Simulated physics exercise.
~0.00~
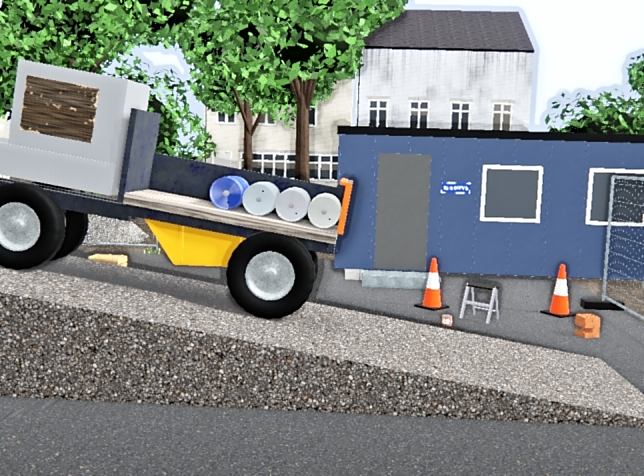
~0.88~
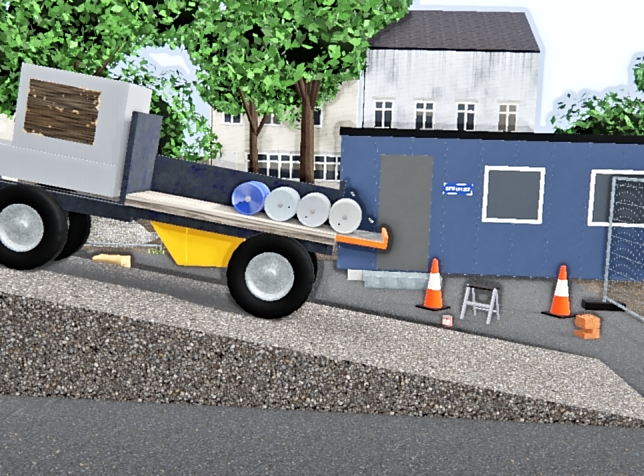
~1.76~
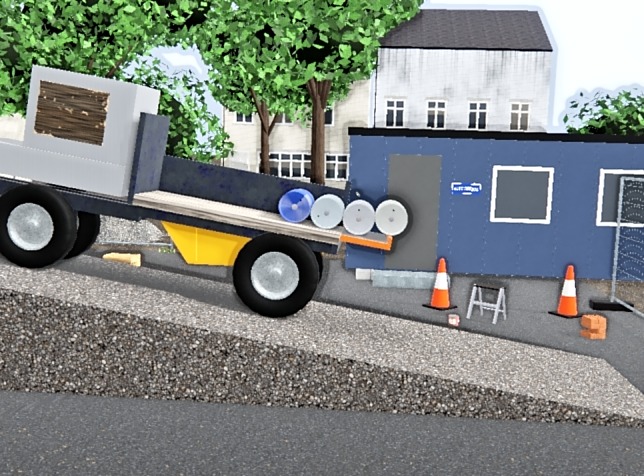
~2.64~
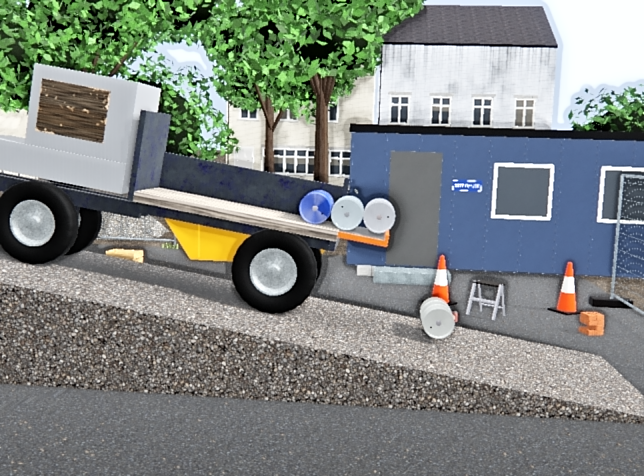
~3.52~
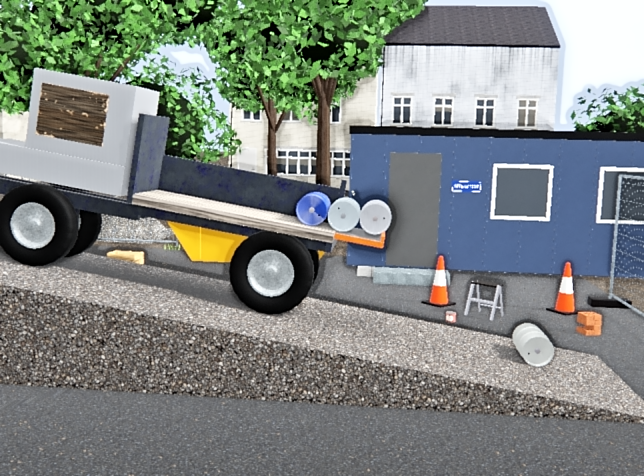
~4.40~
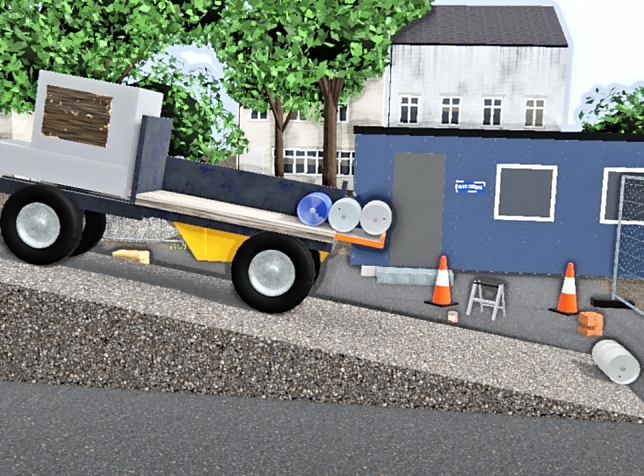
In this clip, a pick-up stands on a slope falling to the right as its orange-edged tailgate drops and four kegs roll right; one white keg tumbles off and down the slope, while the blue one and two white ones stay on the bed.
